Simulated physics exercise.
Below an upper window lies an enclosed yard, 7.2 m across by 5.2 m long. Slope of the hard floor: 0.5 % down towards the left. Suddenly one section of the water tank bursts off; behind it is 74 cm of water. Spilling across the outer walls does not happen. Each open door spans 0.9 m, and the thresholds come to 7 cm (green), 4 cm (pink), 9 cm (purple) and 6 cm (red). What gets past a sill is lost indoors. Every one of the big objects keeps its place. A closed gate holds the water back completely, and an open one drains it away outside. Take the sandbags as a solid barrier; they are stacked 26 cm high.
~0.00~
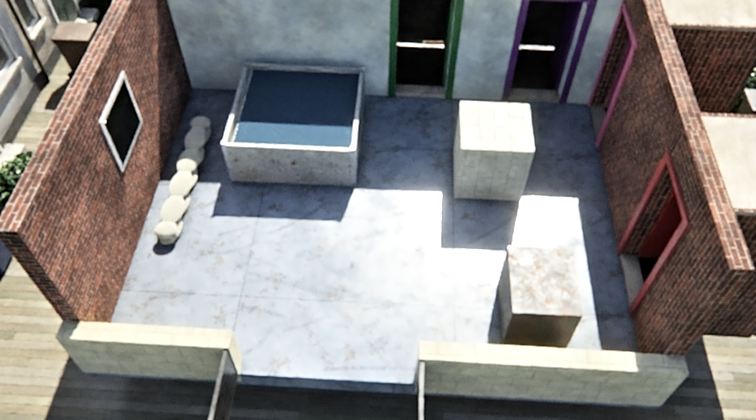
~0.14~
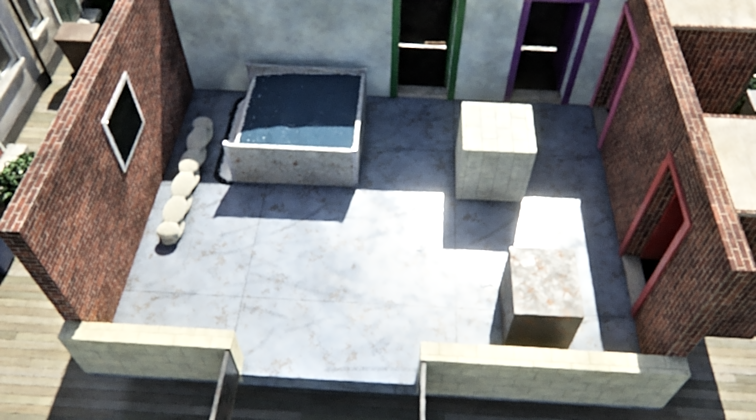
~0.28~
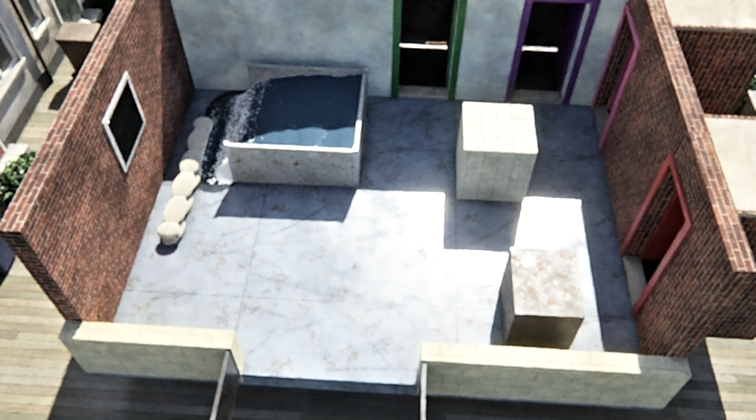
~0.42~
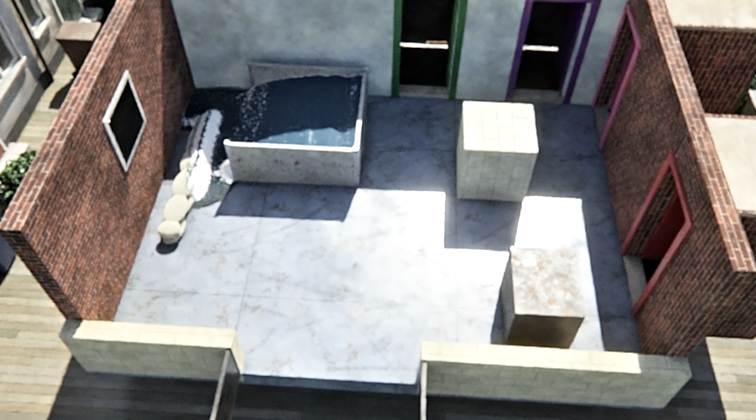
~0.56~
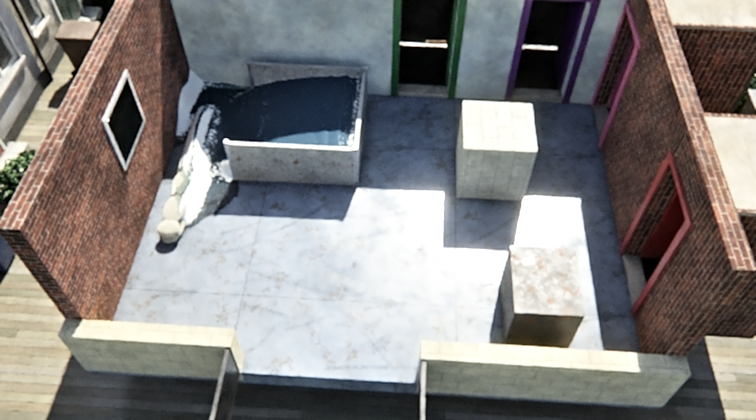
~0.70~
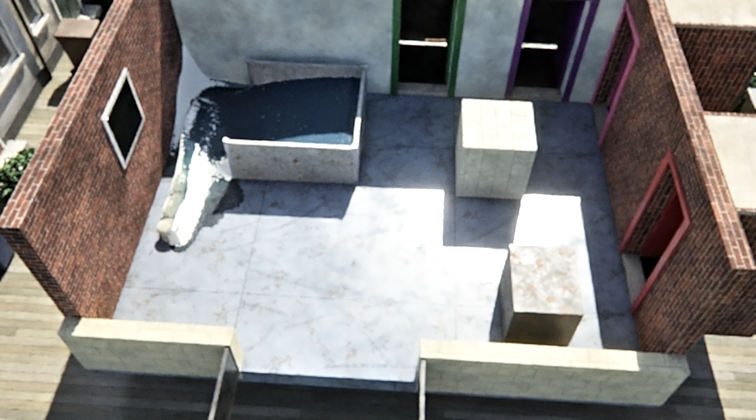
Dark water sits still in a pale rectangular tank in a brick-walled yard, until the tank's left side opens and water pours out. It surges against the left brick wall and the row of pale sandbags, then turns frothy and spreads forward along the bags toward the viewer, covering them.
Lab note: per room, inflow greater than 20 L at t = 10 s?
Green door no; pink door yes; purple door no; red door no.
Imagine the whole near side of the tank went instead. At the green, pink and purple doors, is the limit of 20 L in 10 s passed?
Log - green: Threshold not reached, pink: Threshold not reached, purple: Threshold not reached.
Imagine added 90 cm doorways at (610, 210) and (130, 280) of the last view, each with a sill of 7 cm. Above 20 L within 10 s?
Check, in order - pass / fail.
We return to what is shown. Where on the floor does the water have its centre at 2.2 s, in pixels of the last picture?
Centre: Roughly (242, 157) px.
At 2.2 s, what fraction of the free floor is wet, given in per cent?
Roughly 35 percent.
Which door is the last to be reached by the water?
It's the red door.
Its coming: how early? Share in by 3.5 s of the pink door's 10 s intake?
About 20%.
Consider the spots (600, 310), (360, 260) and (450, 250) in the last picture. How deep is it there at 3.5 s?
Spot by spot: Some 0, 1, then 0 cm.
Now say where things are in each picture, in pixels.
In the first picture, the water tank at (297, 108) is whole and still, 74 cm deep.
In the second picture, water pours out at (245, 126) and has run 1.0 m, to a hidden place; typically 9 cm deep outside, 74 cm at the water tank's back.
In the third picture, the front is at (234, 93), 1.2 m from the gap at (246, 129); 1.3 m2 of floor is under water; 74 cm left at the back of the water tank.
In the fourth picture, water pours out at (247, 129) and has run 1.6 m, to (195, 203); typically 15 cm deep outside, 70 cm at the water tank's back.
In the fifth picture, the front is at (187, 224), 2.0 m from the gap at (246, 129); 2.6 m2 of floor is under water; 63 cm left at the back of the water tank.
In the sixth picture, the front is at (179, 248), 2.4 m from the gap at (246, 127); 3.1 m2 of floor is under water; 63 cm left at the back of the water tank.
After 1.4 s water covers 20 % of the floor and is deepest (62 cm) near (194, 91); green door not reached, pink door not reached, purple door not reached, red door not reached.
After 2.2 s water covers 35 % of the floor and is deepest (46 cm) near (194, 91); green door 8 cm at the sill, 0 L in, pink door not reached, purple door not reached, red door not reached.
After 3.5 s water covers 50 % of the floor and is deepest (30 cm) near (104, 345); green door 6 cm at the sill, 1 L in, pink door 7 cm at the sill, 12 L in, purple door 3 cm at the sill, 0 L in, red door not reached.
After 6.0 s water covers 80 % of the floor and is deepest (24 cm) near (227, 113); green door 2 cm at the sill, 1 L in, pink door 6 cm at the sill, 62 L in, purple door 2 cm at the sill, 0 L in, red door 2 cm at the sill, 0 L in.
After 10.0 s water covers 95 % of the floor and is deepest (14 cm) near (216, 151); green door 3 cm at the sill, 1 L in, pink door 7 cm at the sill, 68 L in, purple door 5 cm at the sill, 0 L in, red door 5 cm at the sill, 0 L in.
